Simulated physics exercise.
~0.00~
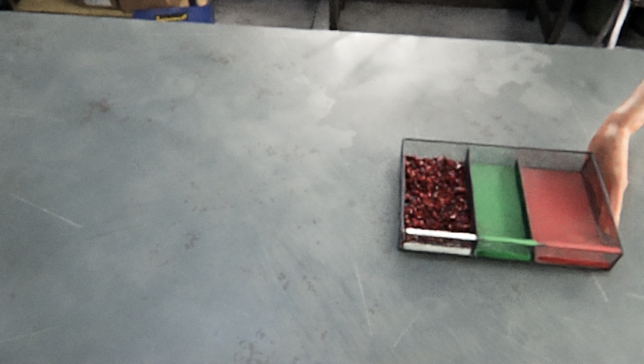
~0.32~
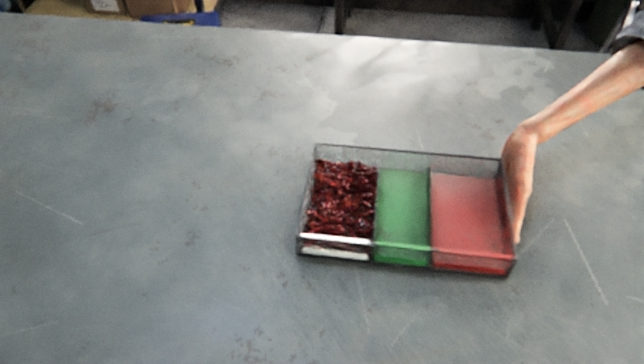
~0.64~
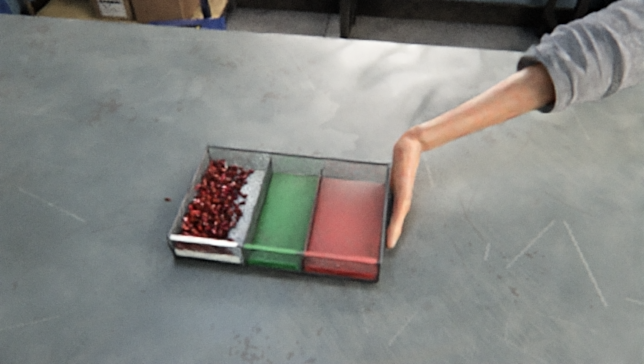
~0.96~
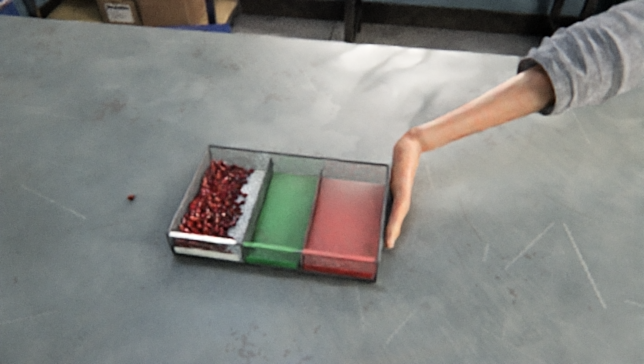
A hand in a grey sleeve reaches in from the right and rests against the end of a clear drawer tray on a scuffed grey tabletop, seen from above at an angle. The tray has three sections, with dark red beans at left, a green floor in the middle and a red floor at right. The hand pushes the tray leftward across the table. As it goes, the beans shift within their section, baring some white floor. The tray then stops left of centre, still level, with the hand against it and nearly all the beans in their section.
